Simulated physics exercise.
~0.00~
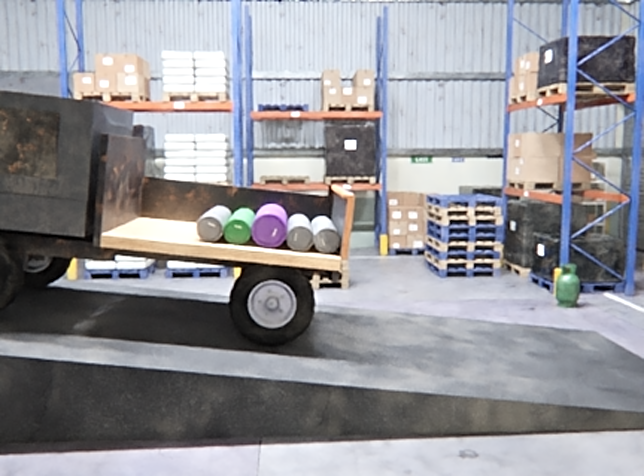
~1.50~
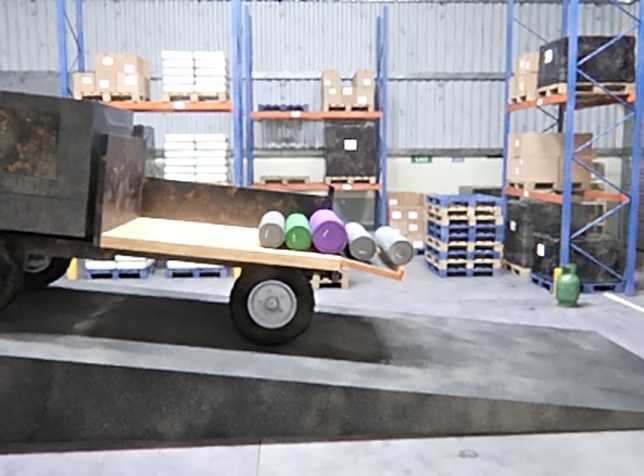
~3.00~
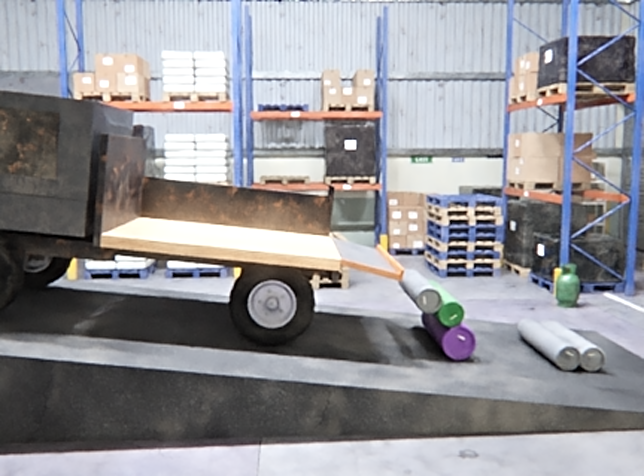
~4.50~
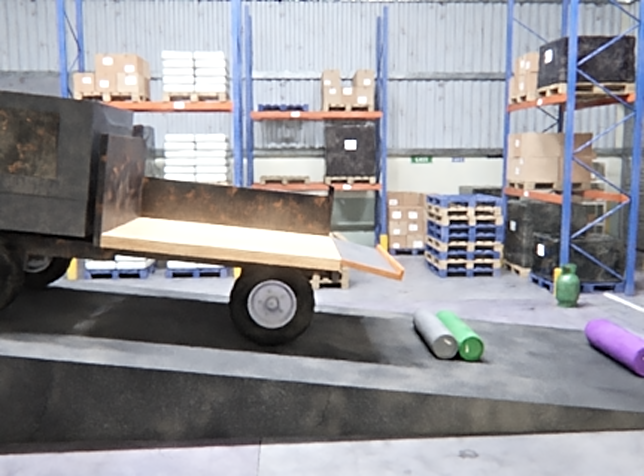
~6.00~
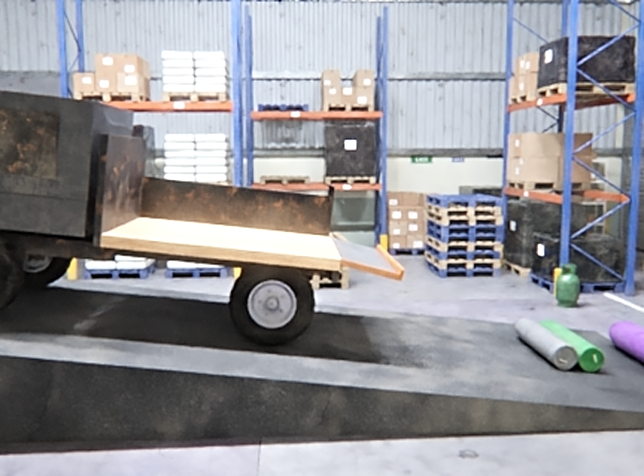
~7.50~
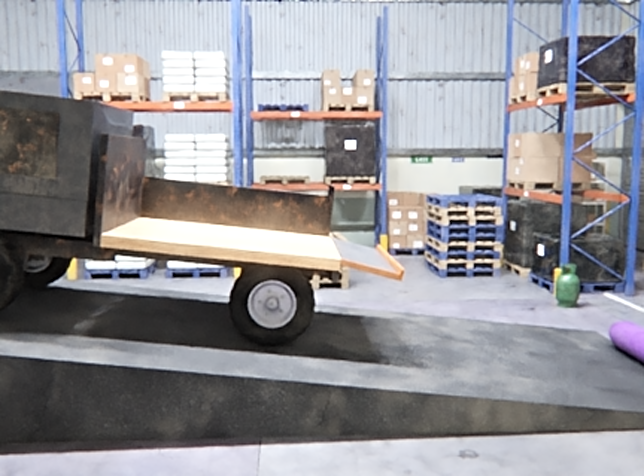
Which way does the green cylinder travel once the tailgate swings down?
It rolls to the right, going off the lowered tailgate and on down the ramp.
